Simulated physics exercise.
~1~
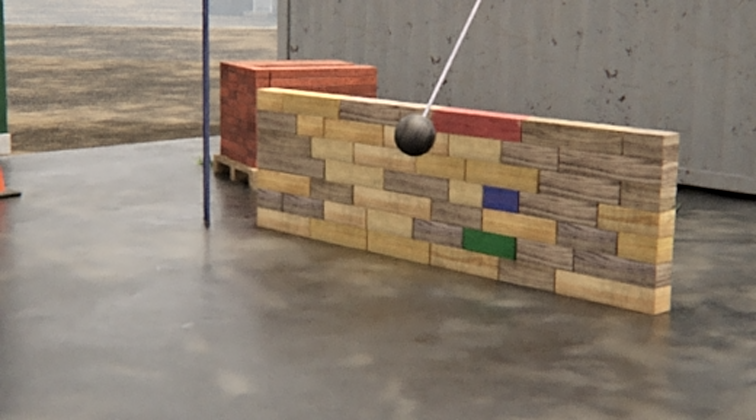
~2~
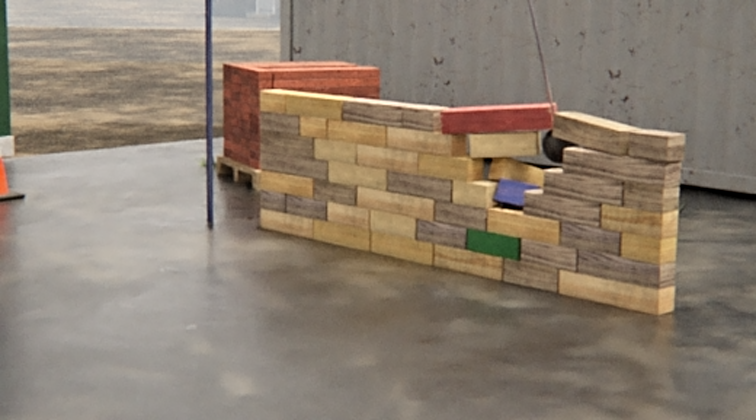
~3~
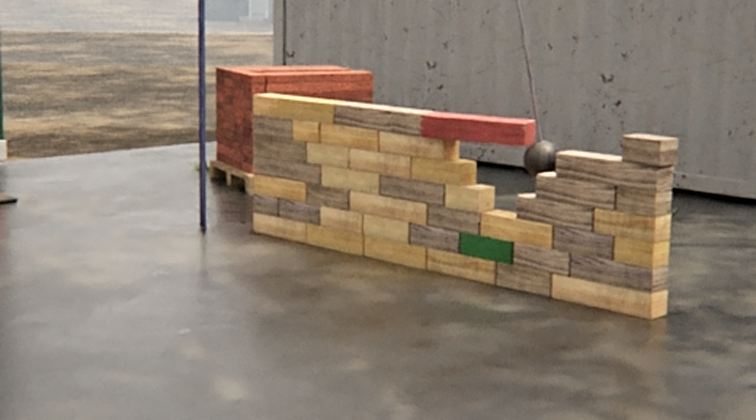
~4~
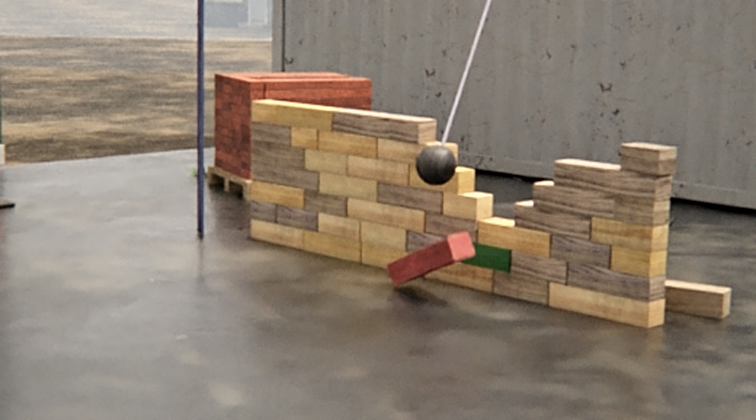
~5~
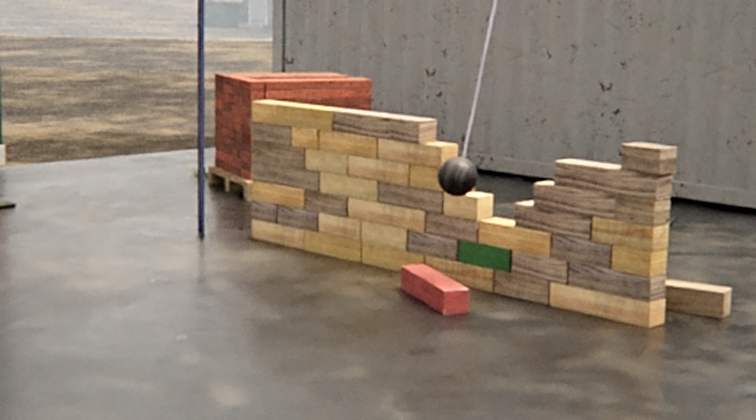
At first, a dark ball on a line hangs before a wall of mixed wooden blocks, with one red, one blue and one green among them. The ball swings right and breaks through the upper part, shoving the red block and tilting the blue one. As it moves back, the blue block is gone from view, and the red one juts over a gap. The ball swings left, and the red block tumbles down in front. Finally, the red block lies on the floor, another rests beyond the right end, and the green one remains in the notched wall while the ball still swings.
